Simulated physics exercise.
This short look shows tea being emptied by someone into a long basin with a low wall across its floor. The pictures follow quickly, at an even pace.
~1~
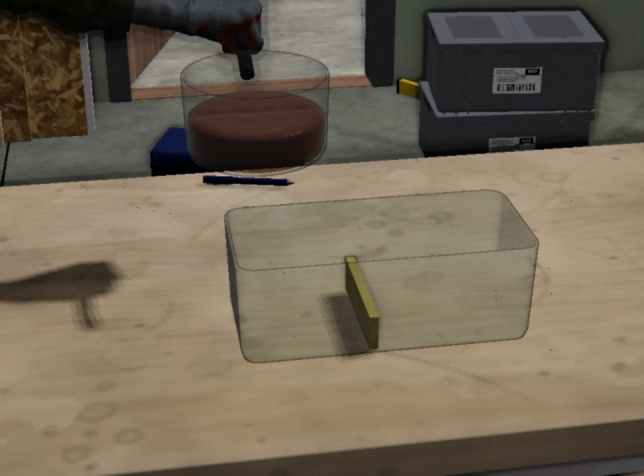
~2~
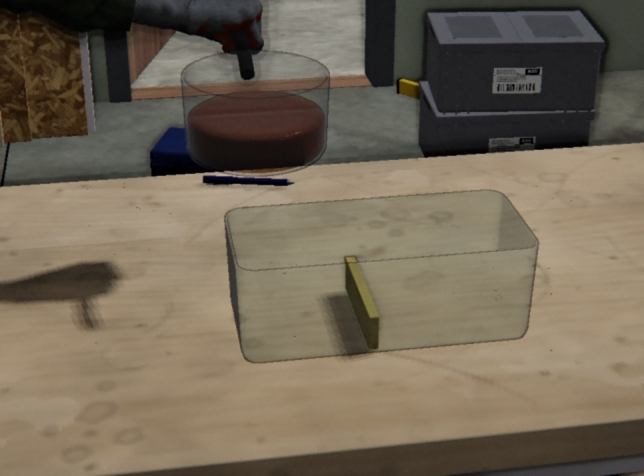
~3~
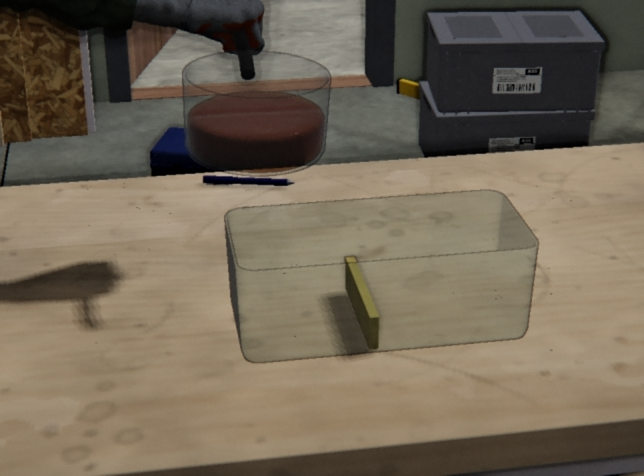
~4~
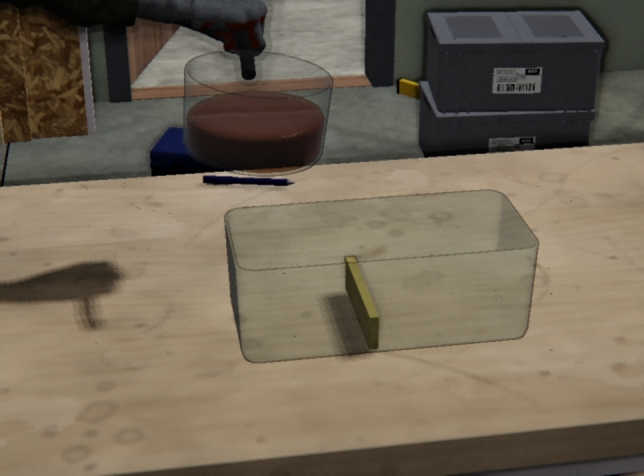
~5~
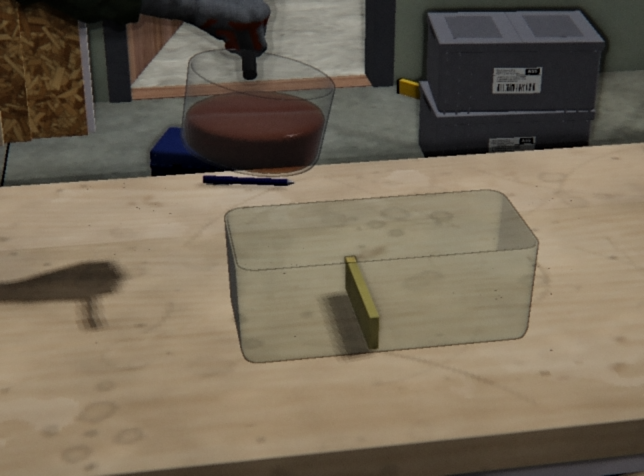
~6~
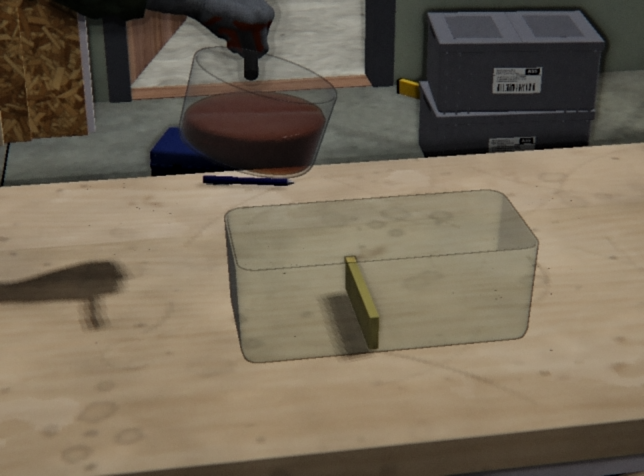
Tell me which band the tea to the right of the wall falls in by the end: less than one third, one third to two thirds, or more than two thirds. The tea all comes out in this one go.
At least a third, at most two thirds.
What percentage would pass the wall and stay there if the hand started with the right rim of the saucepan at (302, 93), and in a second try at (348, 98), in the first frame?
Estimate, in order: 15 and 65 per cent.
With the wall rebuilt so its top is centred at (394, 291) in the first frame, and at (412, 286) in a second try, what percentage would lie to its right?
In order, some 15 and 5 in a hundred.
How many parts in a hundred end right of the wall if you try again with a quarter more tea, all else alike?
60 %.
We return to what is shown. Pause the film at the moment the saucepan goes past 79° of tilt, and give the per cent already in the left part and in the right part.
Roughly 0 per cent on the left, roughly 5 per cent on the right.
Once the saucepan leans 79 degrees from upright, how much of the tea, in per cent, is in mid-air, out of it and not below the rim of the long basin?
Airborne share: Approx. 35 %.
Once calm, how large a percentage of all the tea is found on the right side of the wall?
About 50 per cent.
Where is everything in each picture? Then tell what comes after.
The first frame shows tilt 0°; pouring edge (327, 71); surface from (187, 117) to (323, 108); the long basin's rim runs from (231, 241) to (520, 218); the wall's top is at (362, 287).
The second frame shows tilt 1°; pouring edge (327, 72); surface from (187, 117) to (323, 108).
The third frame shows tilt 3°; pouring edge (329, 75); surface from (187, 117) to (323, 108).
The fourth frame shows tilt 6°; pouring edge (331, 79); surface from (186, 116) to (323, 109).
The fifth frame shows tilt 11°; pouring edge (333, 84); surface from (186, 115) to (324, 109).
The sixth frame shows tilt 16°; pouring edge (335, 92); surface from (182, 115) to (324, 110).
A moment on, the saucepan is tipped on its side and 62 per cent is still to pour, 1 is left of the wall and 4 right of it.
Next, the saucepan is tipped right over and 10 per cent is still to pour, 27 is left of the wall and 51 right of it.
Then the saucepan is tipped right over and 0 per cent is still to pour, 48 is left of the wall and 51 right of it.
Later the saucepan is tipped right over and 0 per cent is still to pour, 47 is left of the wall and 52 right of it.
At rest 47 per cent lies left of the wall, 52 right of it and 1 outside.
